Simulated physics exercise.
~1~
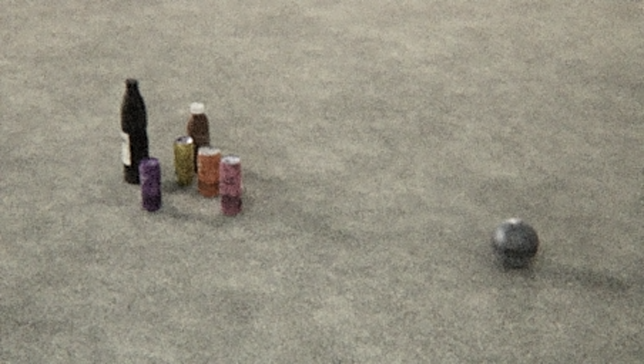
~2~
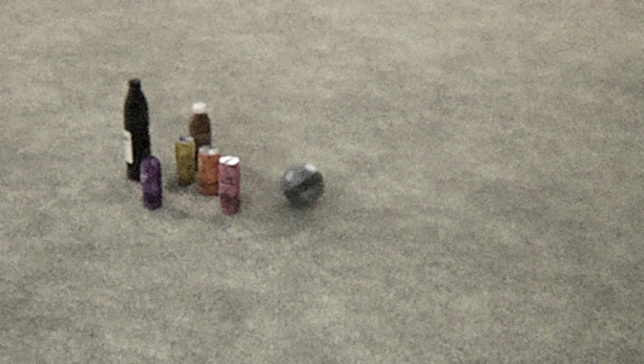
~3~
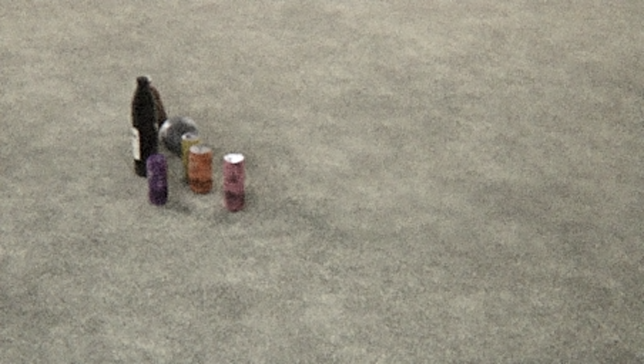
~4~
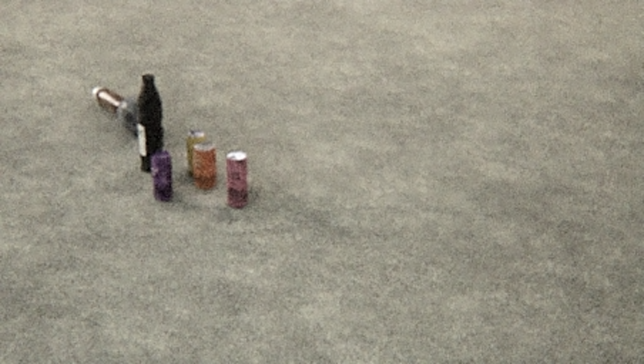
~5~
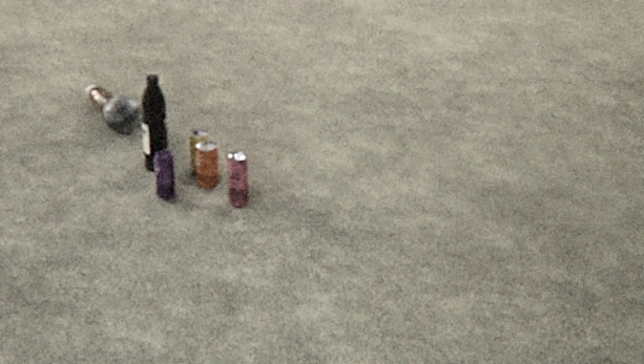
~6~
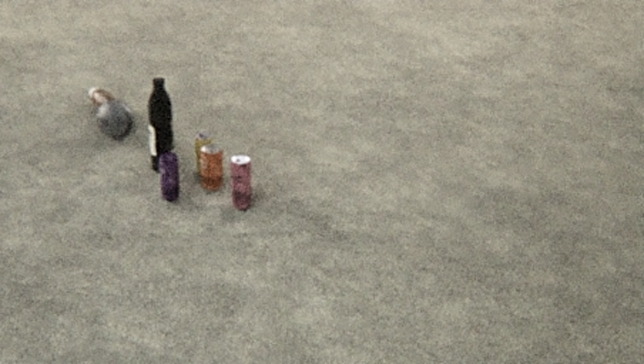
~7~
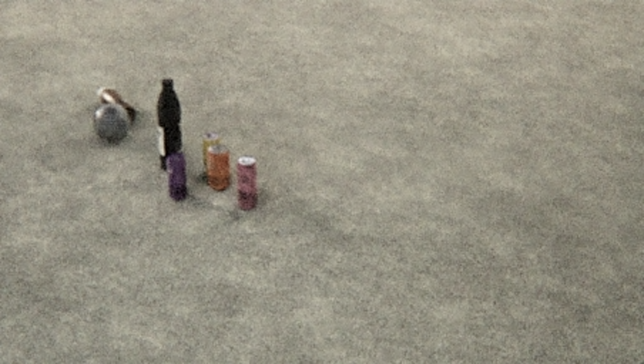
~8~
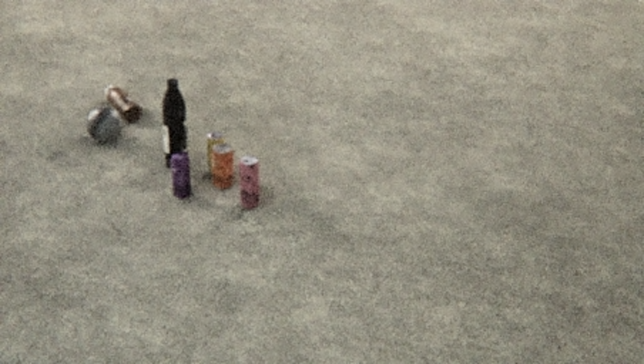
A grey ball rolled left across the floor toward a group of bottles and cans, passed behind the front cans and knocked over the brown bottle, then slowed beside it, leaving the bottle on its side while the black bottle and four cans stayed upright.
